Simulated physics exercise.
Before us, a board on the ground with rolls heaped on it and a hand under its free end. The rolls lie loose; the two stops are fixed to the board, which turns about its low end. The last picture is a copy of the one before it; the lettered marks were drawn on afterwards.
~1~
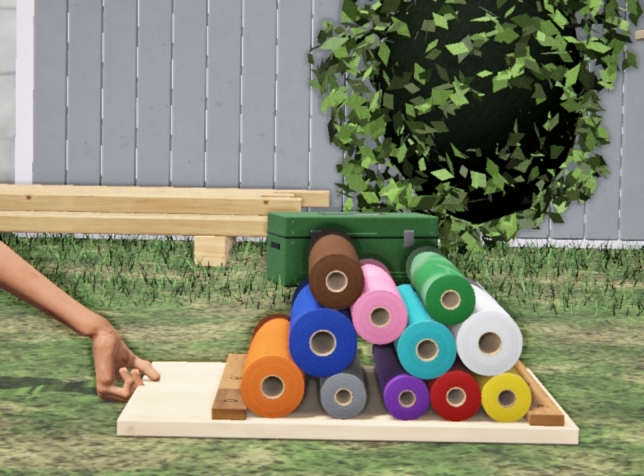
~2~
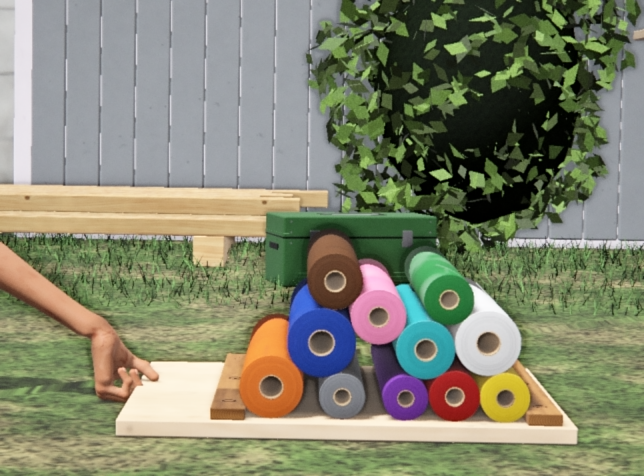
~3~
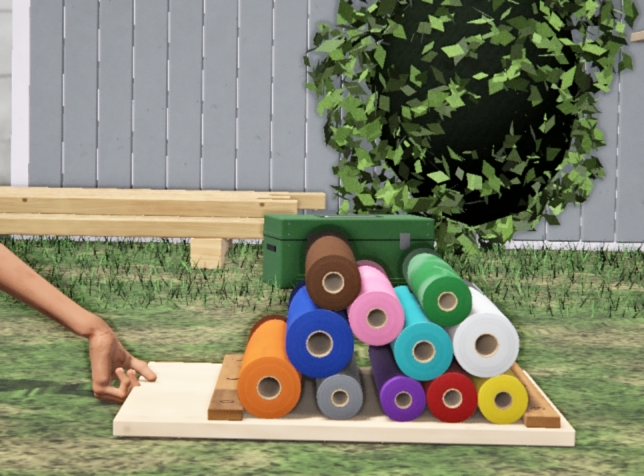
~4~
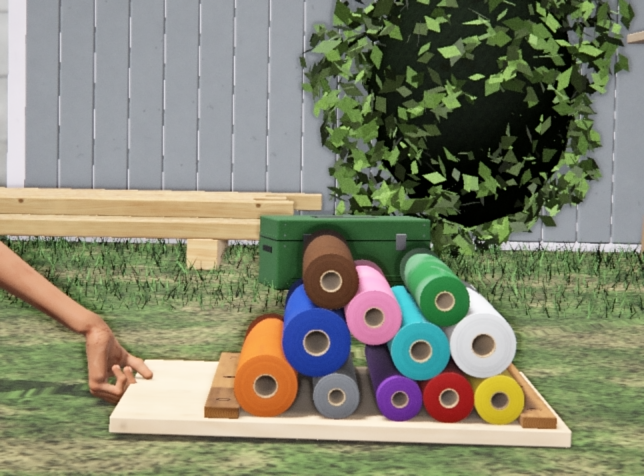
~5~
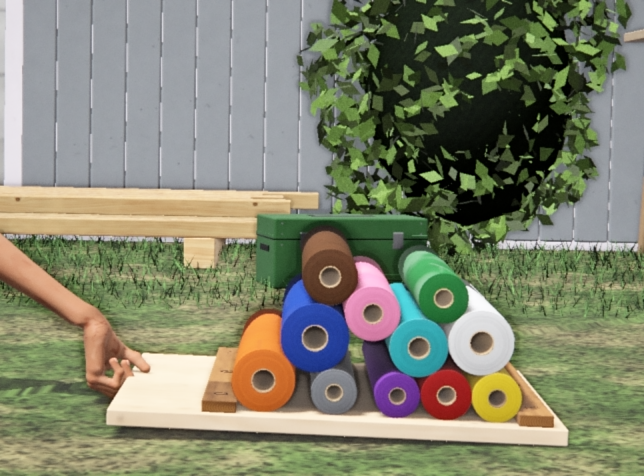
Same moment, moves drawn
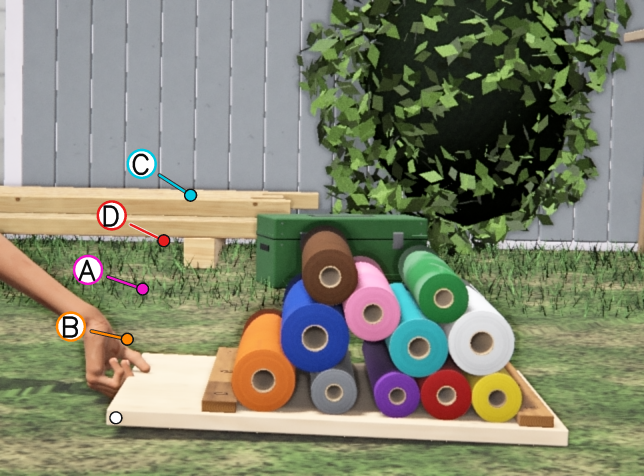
A pile of colourful rolls sat on a pale wooden board on the grass while a hand at its left end raised that end very slightly, and the rolls stayed stacked together.
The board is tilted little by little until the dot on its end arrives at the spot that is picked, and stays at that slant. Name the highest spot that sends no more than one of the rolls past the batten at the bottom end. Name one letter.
Mark B is as high as it can go.
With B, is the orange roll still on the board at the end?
Yes.
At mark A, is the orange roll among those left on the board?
Yes.
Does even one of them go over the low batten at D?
At D: Yes.
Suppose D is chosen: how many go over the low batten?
The count is six.
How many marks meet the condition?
The number is one.
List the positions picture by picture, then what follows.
The first frame shows white roll (490, 344); blue roll (323, 343); pink roll (380, 317).
The second frame shows pink roll (378, 317); brown roll (335, 281).
The third frame shows board (341, 394); orange roll (269, 388).
The fourth frame shows board (337, 394); orange roll (266, 386); grey roll (336, 397).
The fifth frame shows board (334, 390); orange roll (263, 381); grey roll (334, 392).
On the marked copy, A at (142, 289); B at (128, 340); C at (191, 195); D at (164, 241); the white dot at (116, 418).
Taking B. A third of the way, board at 11°.
Two thirds of the way, board at 12°.
When it is over, board at 12°, none over the low batten.
As for the rest, A six over the low batten; C six over the low batten; D six over the low batten.
